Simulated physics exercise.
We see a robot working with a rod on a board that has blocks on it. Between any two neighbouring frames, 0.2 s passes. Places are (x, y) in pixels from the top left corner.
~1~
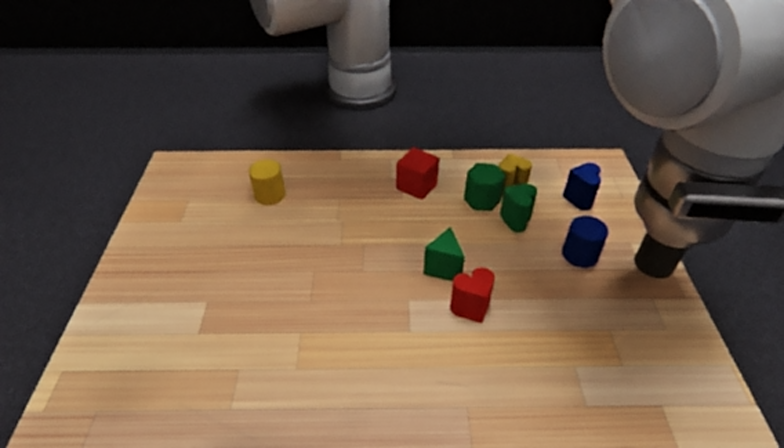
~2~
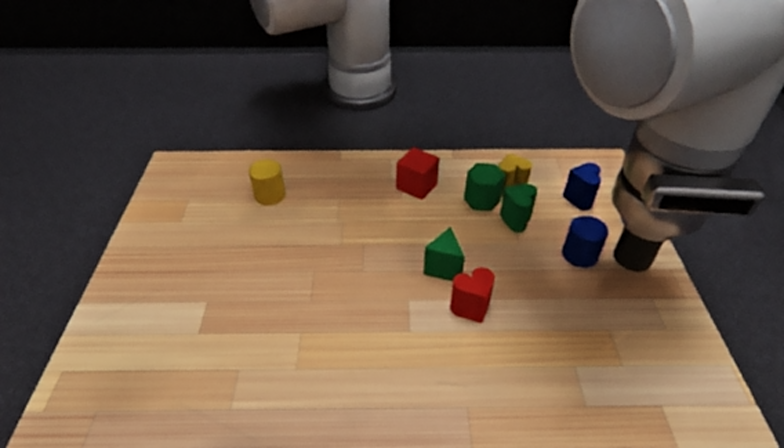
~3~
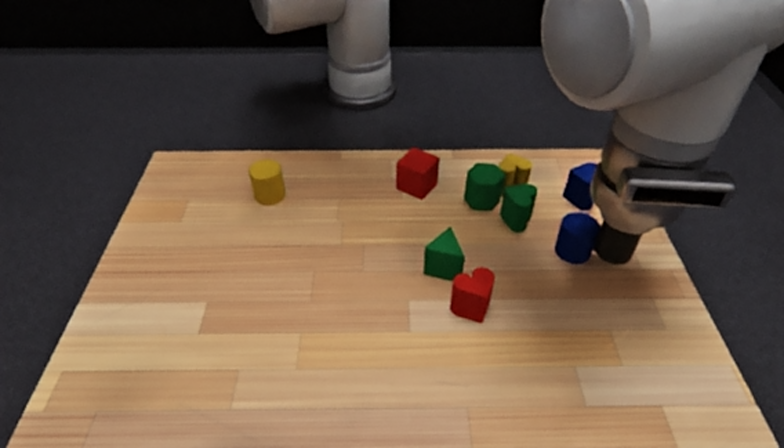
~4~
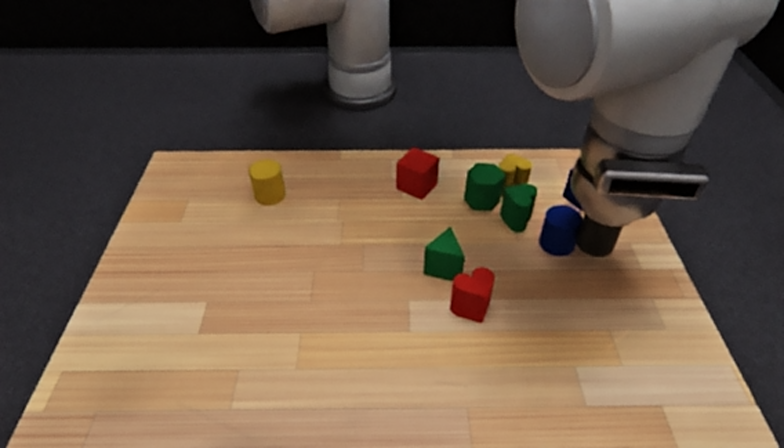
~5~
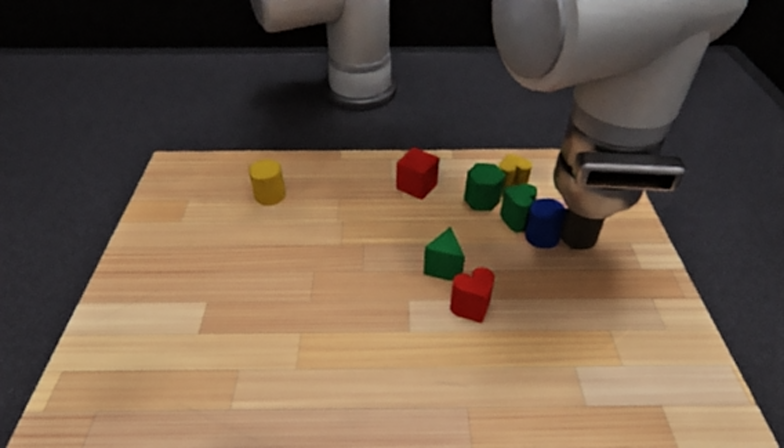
A robot arm moves left and pushes the blue cylinder toward the green heart-shaped block.
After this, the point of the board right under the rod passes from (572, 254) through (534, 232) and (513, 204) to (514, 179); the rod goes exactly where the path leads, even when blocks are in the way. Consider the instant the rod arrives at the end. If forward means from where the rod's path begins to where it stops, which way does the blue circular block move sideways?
It's pushed left.
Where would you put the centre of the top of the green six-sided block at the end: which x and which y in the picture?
Its top centre lands on (438, 144).
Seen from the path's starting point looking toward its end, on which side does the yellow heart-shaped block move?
Side: Right.
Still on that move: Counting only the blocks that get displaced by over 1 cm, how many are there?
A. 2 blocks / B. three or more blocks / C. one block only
Correct choice: B.
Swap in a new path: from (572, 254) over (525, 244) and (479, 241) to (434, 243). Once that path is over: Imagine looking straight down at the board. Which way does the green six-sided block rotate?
From above, the turn goes anticlockwise.
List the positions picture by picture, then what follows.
In the first frame, rod tip at (654, 265); block tops, green six-sided block at (486, 173); yellow heart-shaped block at (515, 162); green heart-shaped block at (522, 193); blue circular block at (590, 227).
In the second frame, rod at (633, 258); blocks unchanged.
In the third frame, rod at (613, 251); blue circular block at (582, 224).
In the fourth frame, rod at (595, 244); blue circular block at (565, 217).
In the fifth frame, rod at (578, 237); green six-sided block at (486, 173); yellow heart-shaped block at (515, 162); green heart-shaped block at (522, 193); blue circular block at (550, 209).
On the path given first. One third of the way, rod at (537, 215); green six-sided block at (465, 160), turned 30° anticlockwise; yellow heart-shaped block at (514, 160), turned 15° clockwise; green heart-shaped block at (494, 172), turned 35° clockwise; blue circular block at (511, 188).
Two thirds of the way, rod at (517, 188); green six-sided block at (446, 148), turned 85° anticlockwise; yellow heart-shaped block at (510, 151), turned 90° clockwise; green heart-shaped block at (475, 149), turned 35° clockwise; blue circular block at (490, 164).
At the end, rod at (517, 162); green six-sided block at (438, 144), turned 105° anticlockwise; yellow heart-shaped block at (514, 136), turned 140° clockwise; green heart-shaped block at (463, 139); blue circular block at (487, 148).
